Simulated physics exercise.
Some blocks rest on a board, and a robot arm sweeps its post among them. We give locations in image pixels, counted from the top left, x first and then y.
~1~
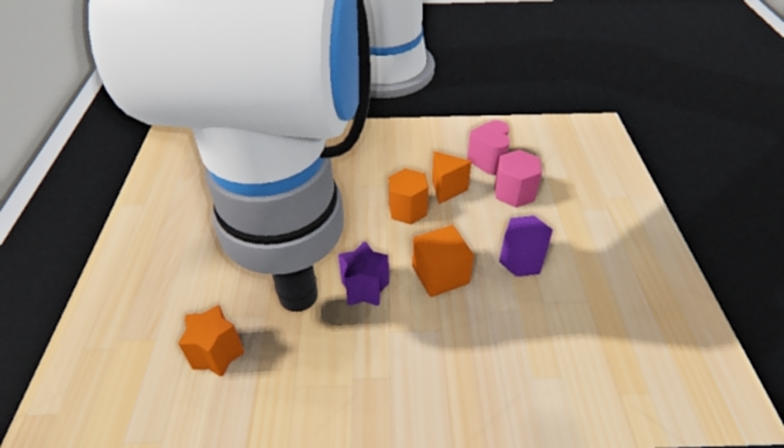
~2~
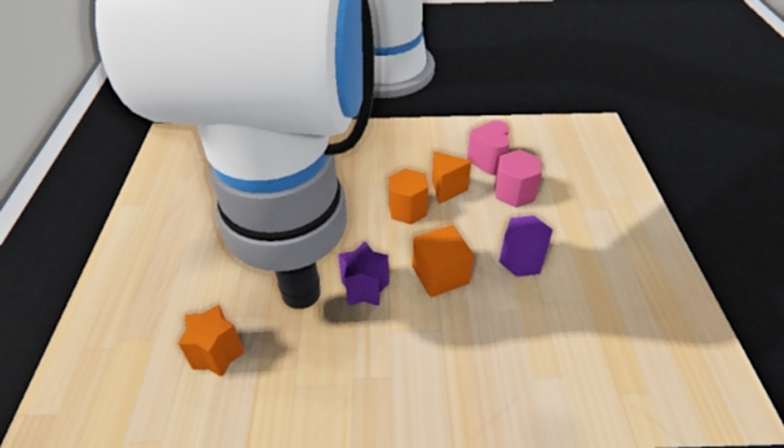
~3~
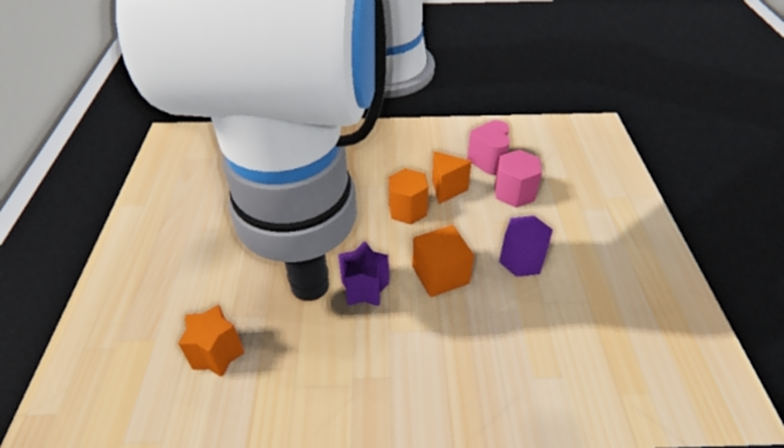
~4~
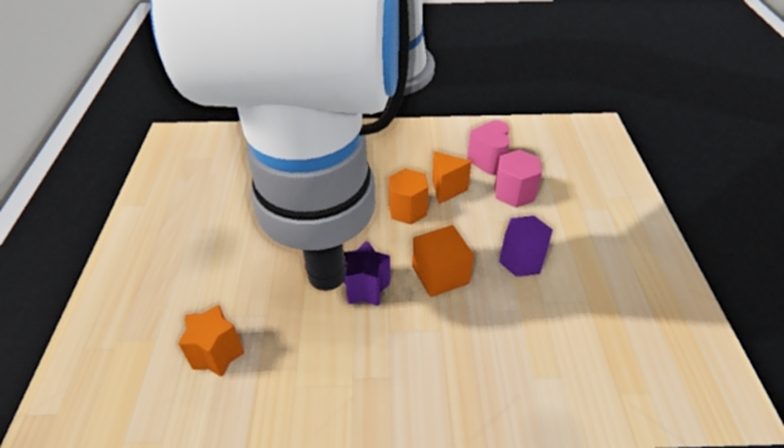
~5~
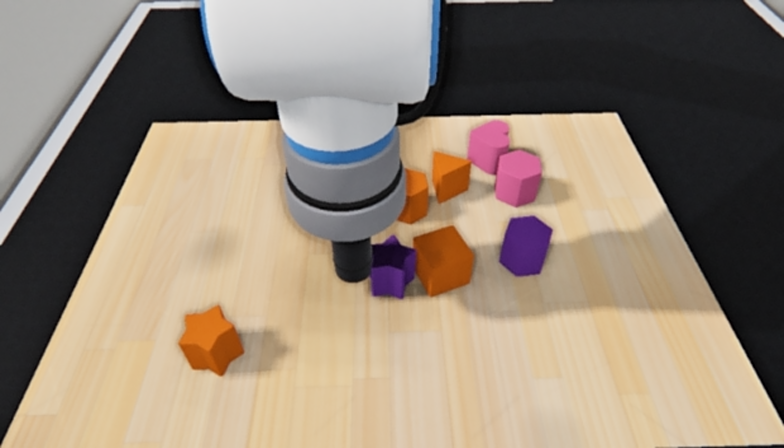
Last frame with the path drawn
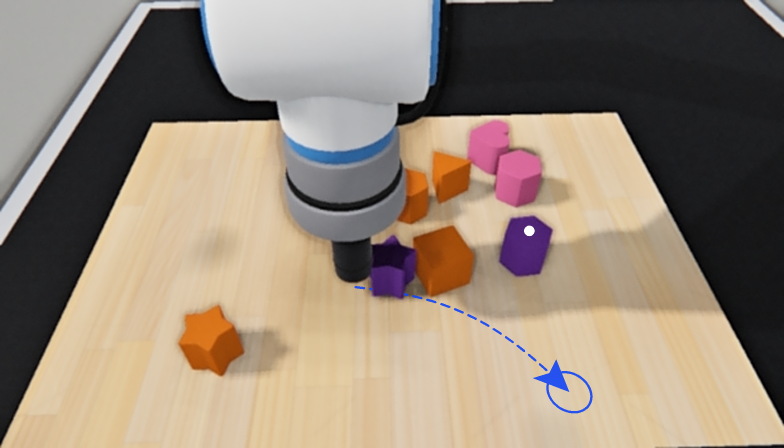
The clip opens on a robot arm holding its dark post over a wooden board, between an orange star block and a purple star block, with other orange, pink and purple blocks nearby. The post moves slowly right, reaches the purple star and pushes it right, up beside a large orange block.
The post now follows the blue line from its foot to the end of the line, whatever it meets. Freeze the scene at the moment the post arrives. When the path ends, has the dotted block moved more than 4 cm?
No - that is not the case.
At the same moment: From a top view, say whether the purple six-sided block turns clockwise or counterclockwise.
Seen from overhead, it turns clockwise.
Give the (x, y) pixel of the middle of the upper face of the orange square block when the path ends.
Close to (503, 229).
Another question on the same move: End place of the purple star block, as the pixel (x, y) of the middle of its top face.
That would be at about pixel (472, 256).
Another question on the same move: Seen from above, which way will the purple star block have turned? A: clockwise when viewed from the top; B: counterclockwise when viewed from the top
The answer is B.
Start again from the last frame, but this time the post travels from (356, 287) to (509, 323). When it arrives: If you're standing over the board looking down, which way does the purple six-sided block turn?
Viewed from above, clockwise.
Path on the board, from (356, 287) via (430, 301) and (502, 334), ending at (569, 392); the dot is on the purple six-sided block.
The first path, step by step. One third of the way, post at (433, 284); purple star block at (455, 250), turned 40° anticlockwise; orange square block at (494, 234); purple six-sided block at (539, 228).
Two thirds of the way, post at (507, 318); purple star block at (472, 256), turned 70° anticlockwise; orange square block at (503, 229); purple six-sided block at (548, 223), turned 20° clockwise.
At the end, post at (577, 376); purple star block at (472, 256), turned 70° anticlockwise; orange square block at (503, 229); purple six-sided block at (548, 223), turned 20° clockwise.
